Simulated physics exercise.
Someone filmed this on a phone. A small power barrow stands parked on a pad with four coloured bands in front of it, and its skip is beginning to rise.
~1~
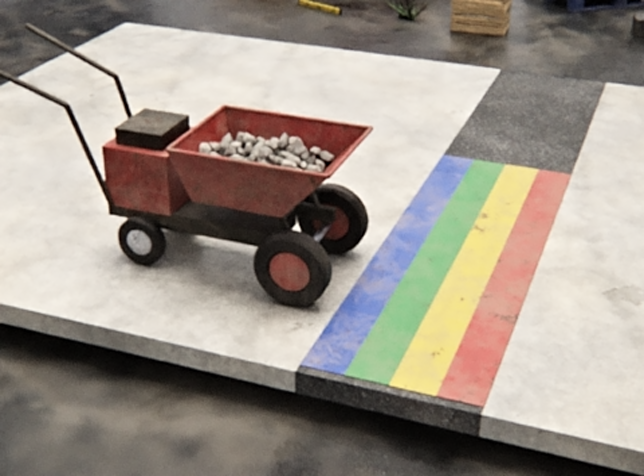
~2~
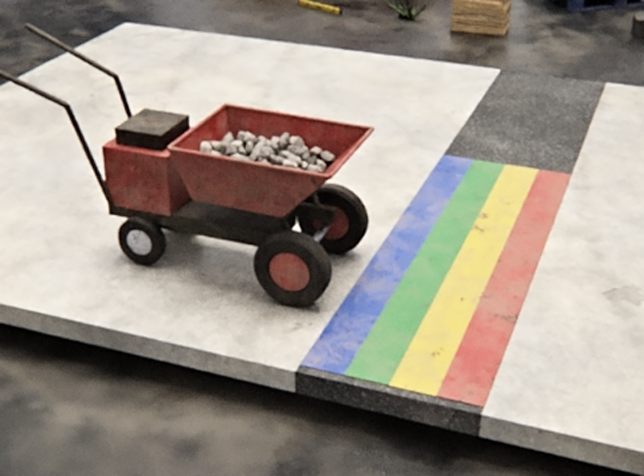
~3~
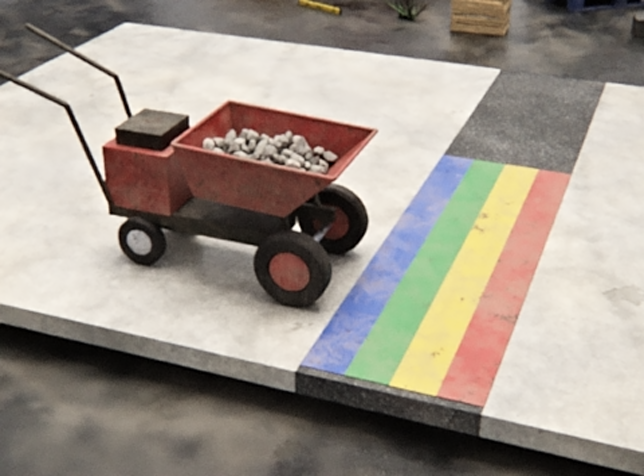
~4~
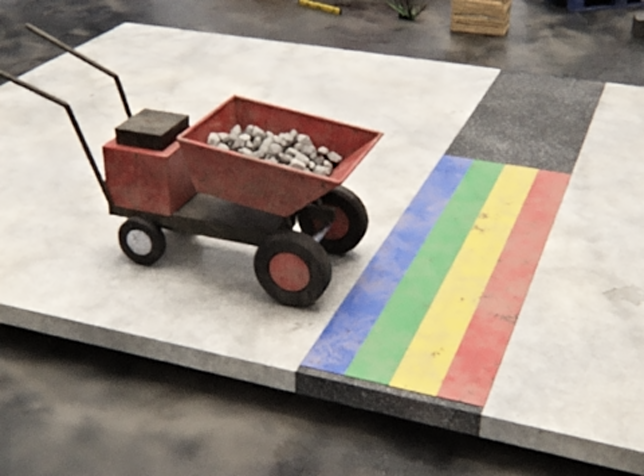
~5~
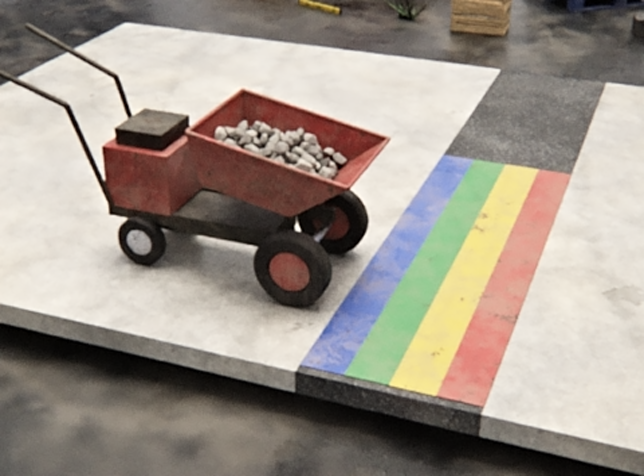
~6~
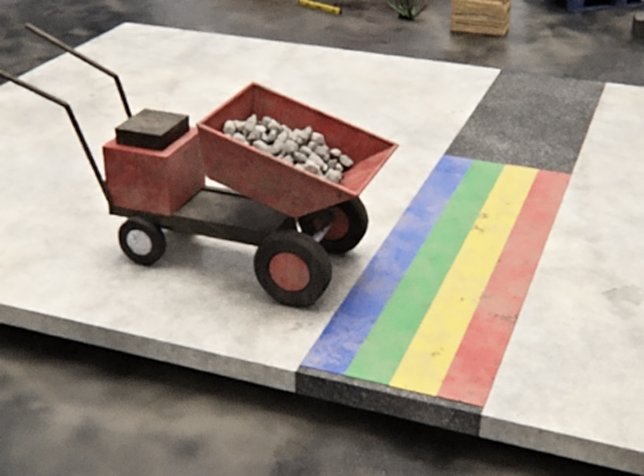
On a pale pad, a small barrow's red skip of stones gradually tilts toward coloured bands.
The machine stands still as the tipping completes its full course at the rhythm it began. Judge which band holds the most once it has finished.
Most on it: Yellow.
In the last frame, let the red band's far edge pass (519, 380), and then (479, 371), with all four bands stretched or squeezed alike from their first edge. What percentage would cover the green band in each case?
Shares: 20 %; then 10 %.
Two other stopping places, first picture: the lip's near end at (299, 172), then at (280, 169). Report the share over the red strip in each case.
Roughly 10 and 10 %.
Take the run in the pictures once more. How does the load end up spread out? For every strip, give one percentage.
In percent: Blue strip 0, green strip 15, yellow strip 40, red strip 20.
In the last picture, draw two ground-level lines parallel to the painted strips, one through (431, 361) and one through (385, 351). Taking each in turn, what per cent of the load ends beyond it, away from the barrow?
Close to 50 per cent, then close to 80 per cent.
Soon after the last picture, skip tipped steeply; all in the skip.
A little later, skip tipped right over; most in the skip; a small part over the green strip; a small part over the yellow strip; a stray few falling.
Later still, skip tipped right over; about a quarter in the skip; a small part over the green strip; about a third over the yellow strip; about a quarter over the red strip; a small part off the paint.
At rest, skip tipped right over; about a quarter in the skip; none over the blue strip; a small part over the green strip; about a third over the yellow strip; about a quarter over the red strip; a small part off the paint.
